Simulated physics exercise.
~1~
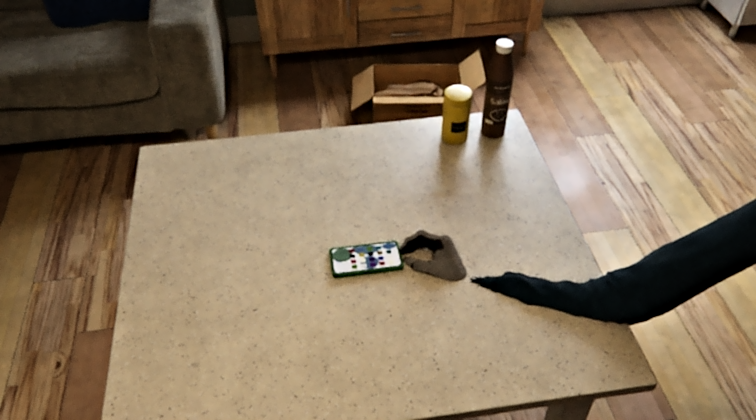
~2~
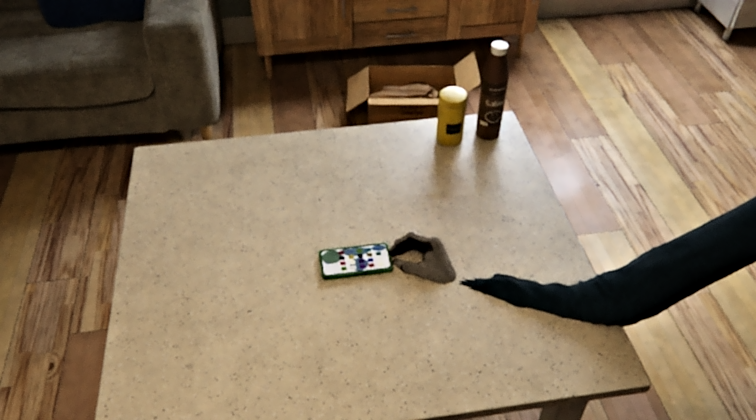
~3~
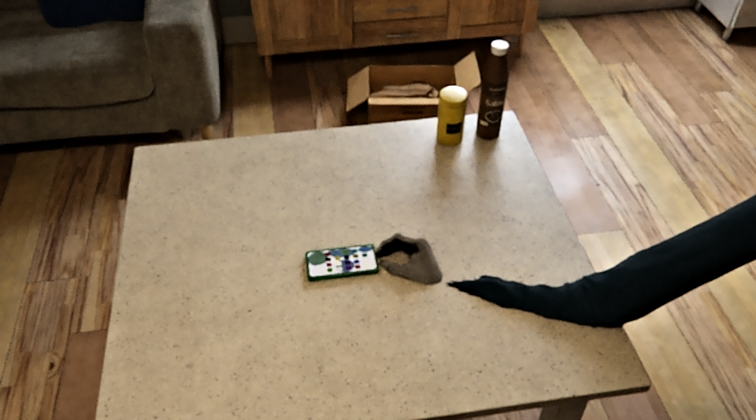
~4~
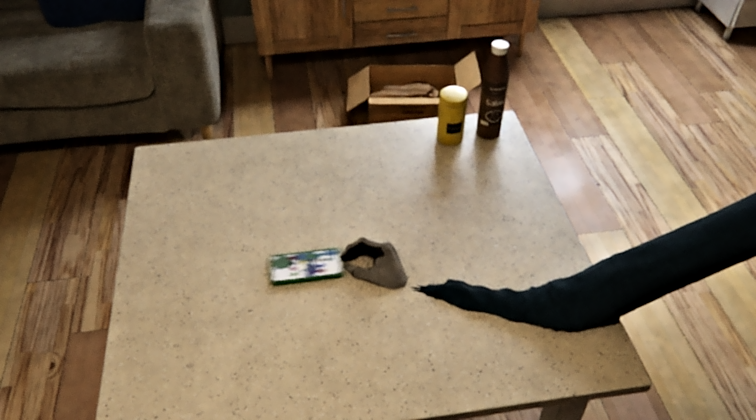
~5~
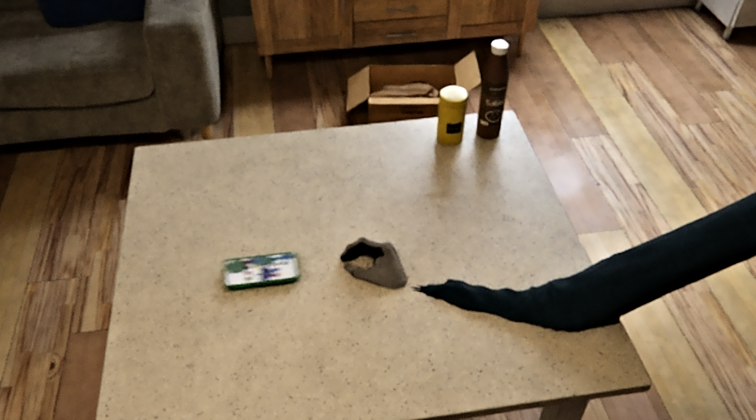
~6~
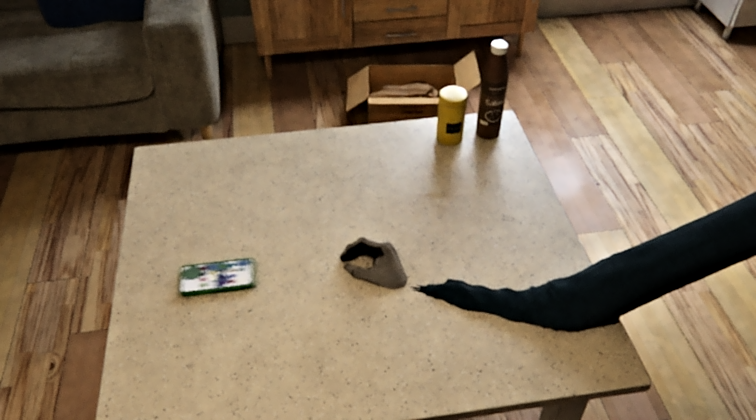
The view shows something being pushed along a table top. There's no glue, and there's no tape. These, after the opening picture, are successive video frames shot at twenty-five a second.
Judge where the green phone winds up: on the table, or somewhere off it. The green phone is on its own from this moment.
Lost over the side.
Then, 0.20 s on from there, green phone now off the table.
Then, 0.40 s on from there, things are still on the move.
Then, 0.60 s on from there, as before.
In the end, off the table, green phone.
